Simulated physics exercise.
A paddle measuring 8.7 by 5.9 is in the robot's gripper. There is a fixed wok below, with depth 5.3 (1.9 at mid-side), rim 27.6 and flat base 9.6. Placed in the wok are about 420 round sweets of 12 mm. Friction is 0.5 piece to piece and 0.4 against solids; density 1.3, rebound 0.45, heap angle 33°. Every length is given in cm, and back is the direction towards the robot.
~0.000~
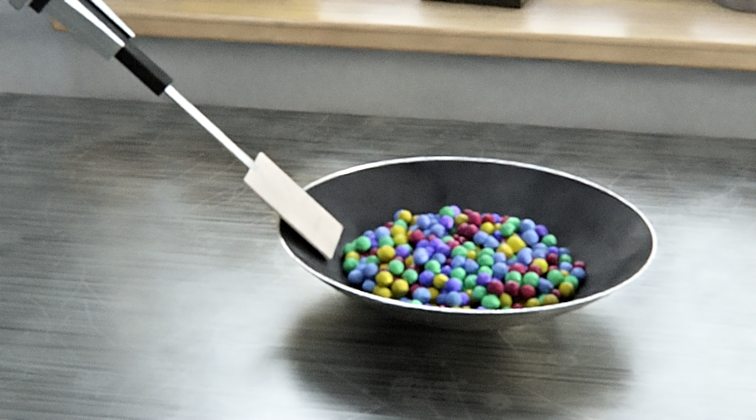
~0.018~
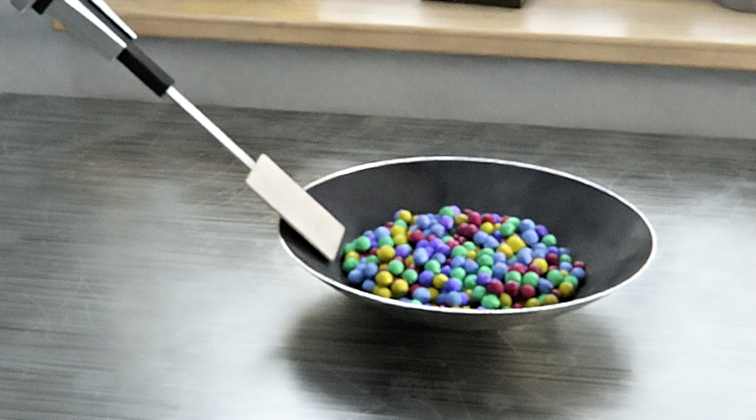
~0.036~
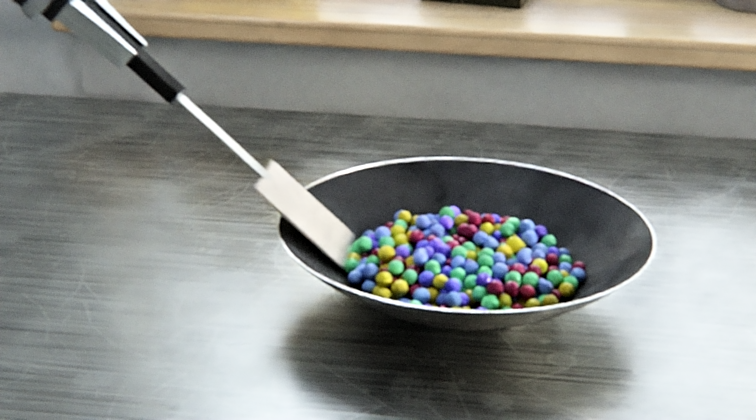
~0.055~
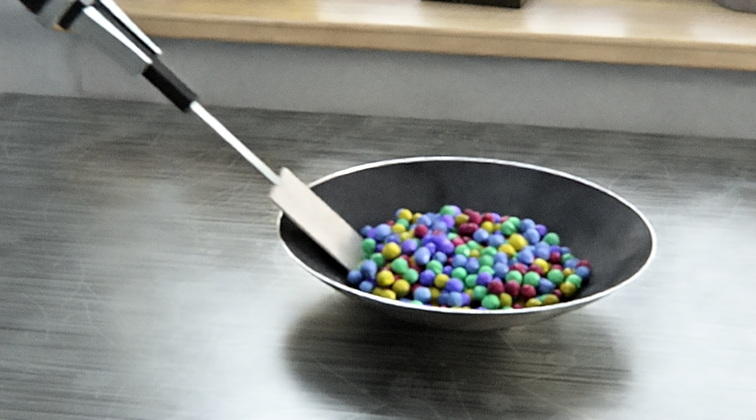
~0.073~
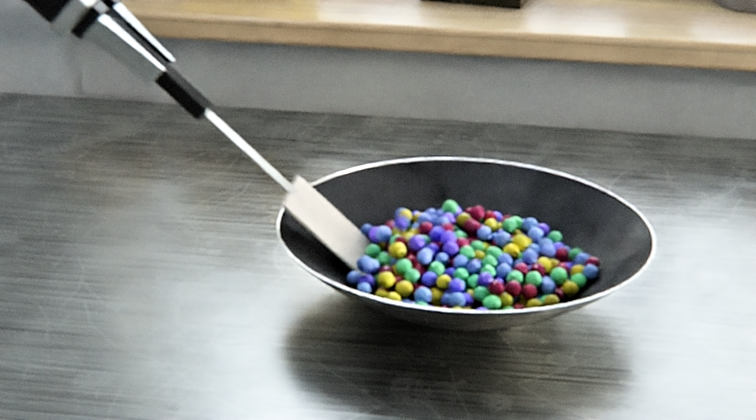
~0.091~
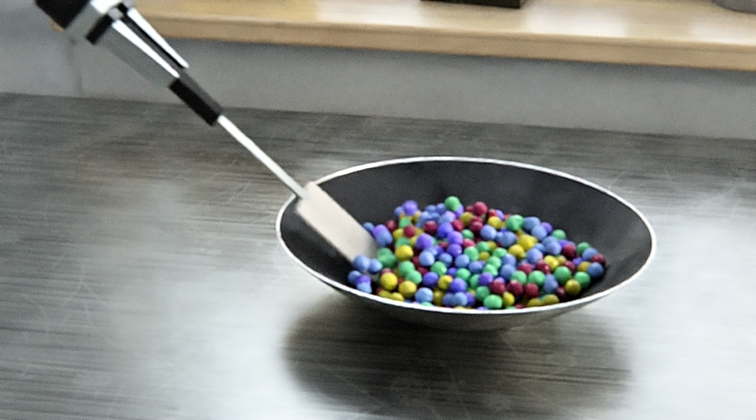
A robot arm reaching in from the upper left moves a pale, flat paddle rightward and slightly down inside a black wok on a streaked grey metal surface, seen from slightly above by a still camera. Blue, green, yellow, purple and dark red round sweets lie heaped in the wok, below a wooden ledge. The paddle pushes into their left side, and the nearby sweets shift modestly right.
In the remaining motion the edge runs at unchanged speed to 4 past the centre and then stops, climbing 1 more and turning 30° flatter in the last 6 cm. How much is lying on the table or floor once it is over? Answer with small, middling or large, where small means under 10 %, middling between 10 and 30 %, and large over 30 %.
It is small.
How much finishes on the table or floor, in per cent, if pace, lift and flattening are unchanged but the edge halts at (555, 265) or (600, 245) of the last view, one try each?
The two tries give near 0 and near 15 in a hundred.
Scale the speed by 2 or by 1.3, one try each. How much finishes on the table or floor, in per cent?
Some 0 per cent, then some 0 per cent, on the table or floor.
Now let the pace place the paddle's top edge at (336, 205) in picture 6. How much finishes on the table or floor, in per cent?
Near 0 in a hundred.
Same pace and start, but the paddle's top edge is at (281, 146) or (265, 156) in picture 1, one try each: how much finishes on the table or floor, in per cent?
Roughly 0% and 0%.
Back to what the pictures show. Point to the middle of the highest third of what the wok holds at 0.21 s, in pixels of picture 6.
(530, 251).
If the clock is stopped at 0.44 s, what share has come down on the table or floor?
Roughly 0 per cent.
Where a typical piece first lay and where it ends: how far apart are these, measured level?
Some 4 cm.
After 0.15 s, sloping 41°, highest piece 8 above the table; 417 in the wok.
After 0.21 s, sloping 26°, highest piece 5 above the table; 417 in the wok.
After 0.44 s, sloping 12°, highest piece 6 above the table; 417 in the wok.
After 1.49 s, sloping 12°, highest piece 6 above the table; 417 in the wok.
In the end, 417 in the wok. That is 0 % on the table or floor.
